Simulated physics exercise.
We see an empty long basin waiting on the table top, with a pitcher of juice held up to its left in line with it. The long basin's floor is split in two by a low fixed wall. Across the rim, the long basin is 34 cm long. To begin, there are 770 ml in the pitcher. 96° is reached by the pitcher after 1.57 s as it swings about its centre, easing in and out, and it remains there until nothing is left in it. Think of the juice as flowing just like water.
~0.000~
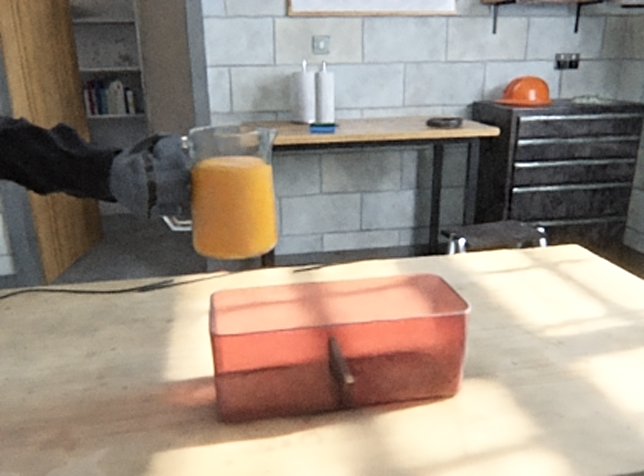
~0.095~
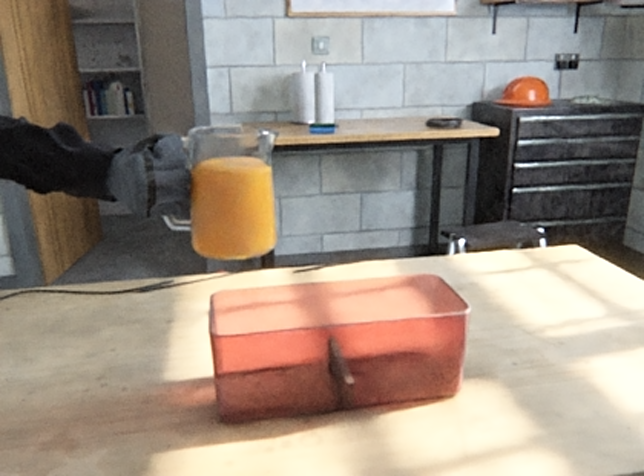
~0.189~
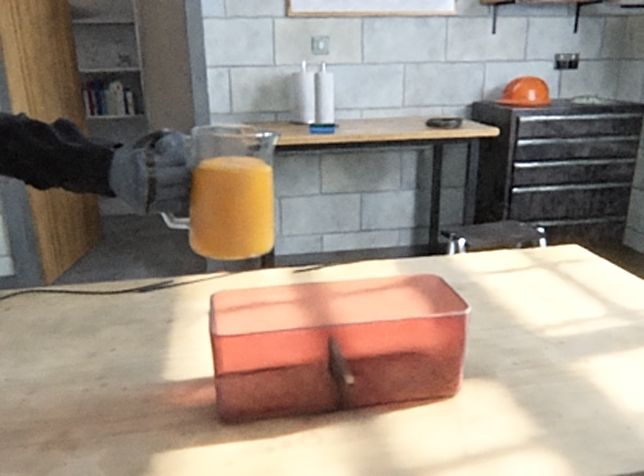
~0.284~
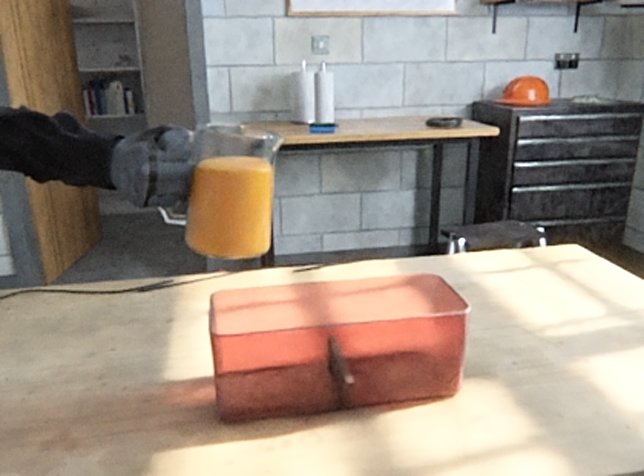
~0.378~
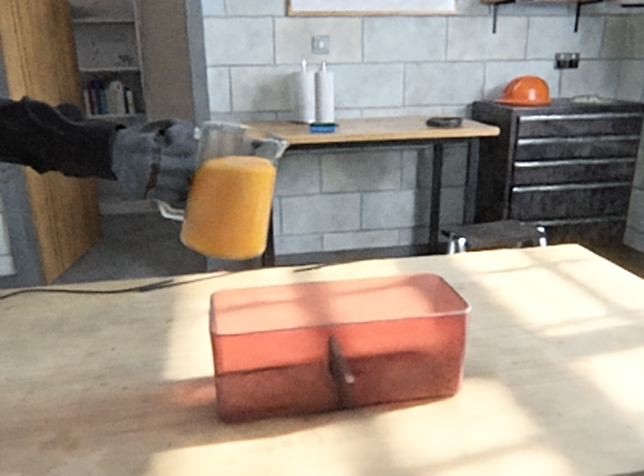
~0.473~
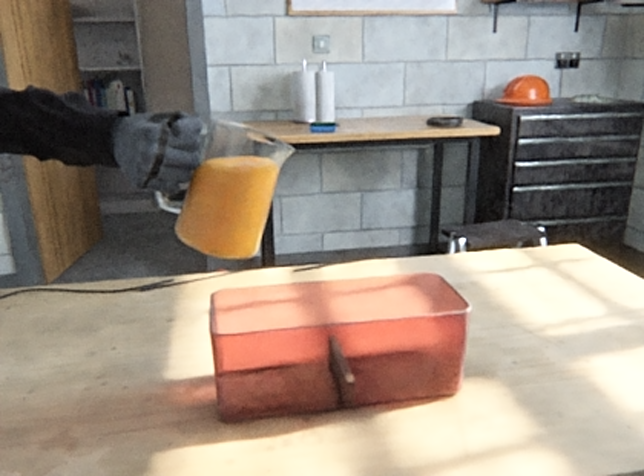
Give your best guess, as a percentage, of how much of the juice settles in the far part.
I would say 90 per cent of it settles there.
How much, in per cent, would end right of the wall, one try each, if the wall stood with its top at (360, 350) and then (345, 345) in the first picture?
Some 65 in a hundred, then some 90 in a hundred.
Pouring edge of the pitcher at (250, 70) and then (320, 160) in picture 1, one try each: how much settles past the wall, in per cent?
Around 80 per cent first, around 95 per cent next.
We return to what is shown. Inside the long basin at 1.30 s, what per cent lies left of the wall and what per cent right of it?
Around 1 on the left and around 24 on the right.
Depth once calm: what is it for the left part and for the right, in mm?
Left about 2 mm, right about 34 mm.
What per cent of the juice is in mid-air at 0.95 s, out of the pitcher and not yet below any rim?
Around 5 percent.
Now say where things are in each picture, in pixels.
It leans 0°; its right rim is at (278, 130); the juice meets the walls at (192, 164) and (267, 161); the long basin's rim runs from (210, 313) to (454, 292); the wall's top is at (340, 358), in the first picture.
It leans 1°; its right rim is at (279, 131); the juice meets the walls at (193, 165) and (268, 162), in the second picture.
It leans 3°; its right rim is at (281, 133); the juice meets the walls at (193, 166) and (268, 162), in the third picture.
It leans 8°; its right rim is at (285, 137); the juice meets the walls at (194, 165) and (271, 161), in the fourth picture.
It leans 13°; its right rim is at (290, 142); the juice meets the walls at (195, 172) and (273, 162), in the fifth picture.
It leans 20°; its right rim is at (295, 149); the juice meets the walls at (194, 178) and (278, 162), in the sixth picture.
After 0.95 s the tilt is 64° and 94 per cent is still to pour, 0 is left of the wall and 0 right of it.
After 1.30 s the tilt is 89° and 57 per cent is still to pour, 1 is left of the wall and 24 right of it.
After 1.67 s the tilt is 96° and 19 per cent is still to pour, 2 is left of the wall and 70 right of it.
After 2.07 s the tilt is 96° and 6 per cent is still to pour, 4 is left of the wall and 88 right of it.
In the end 8 per cent lies left of the wall, 90 right of it and 1 outside.
